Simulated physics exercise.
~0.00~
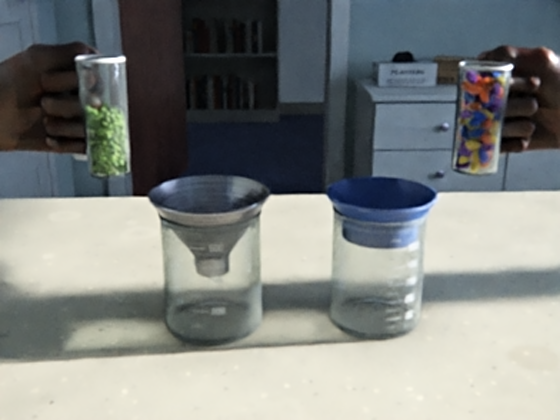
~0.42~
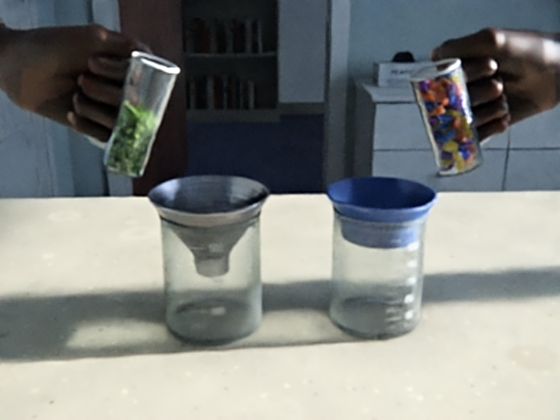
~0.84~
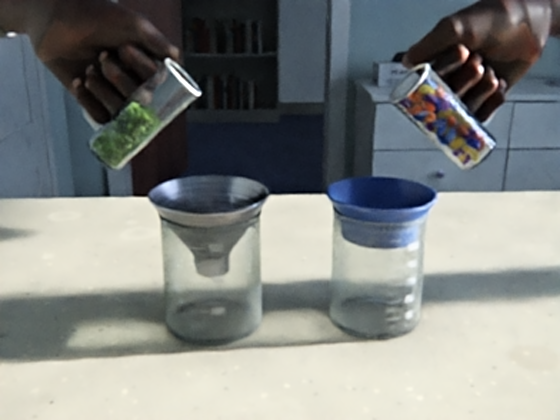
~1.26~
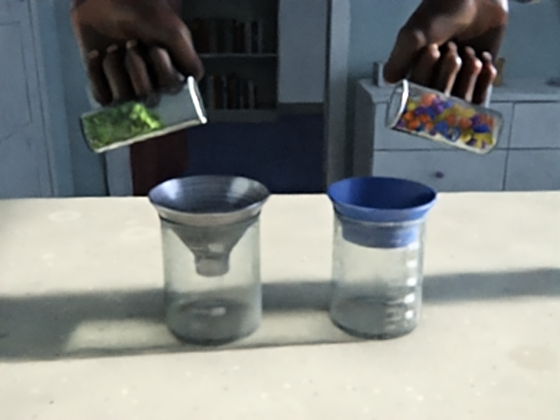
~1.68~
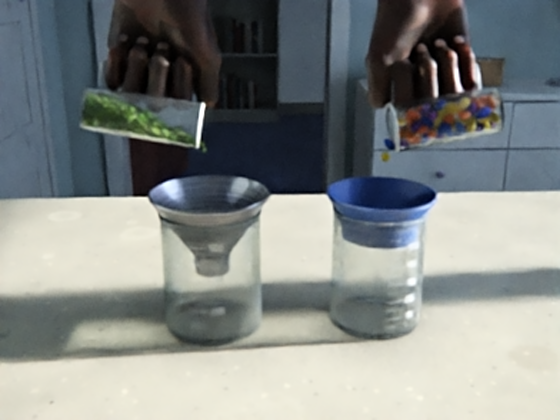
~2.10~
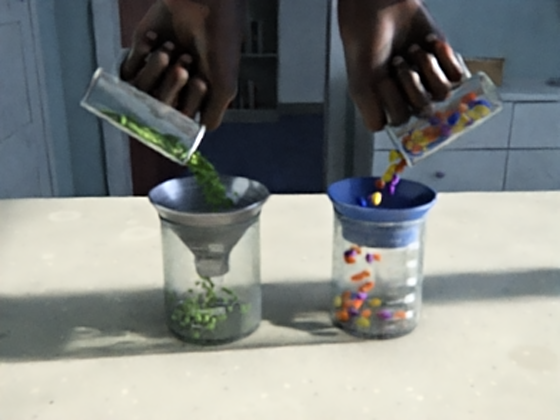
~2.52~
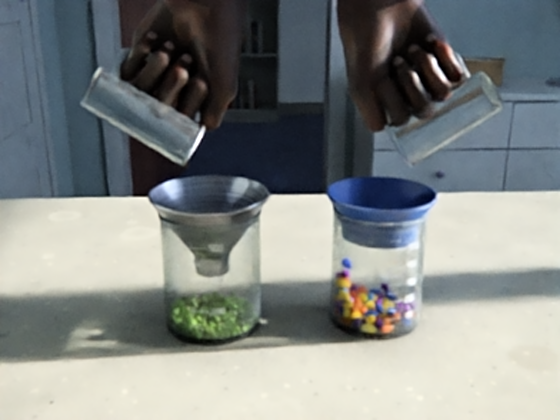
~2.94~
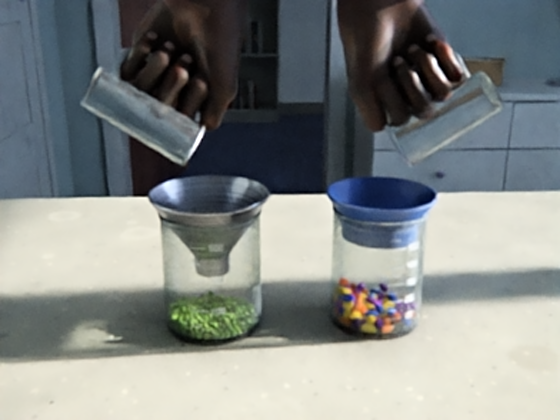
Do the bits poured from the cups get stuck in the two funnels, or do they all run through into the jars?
They all run through into the jars. Both the left funnel and the right funnel end up clear.
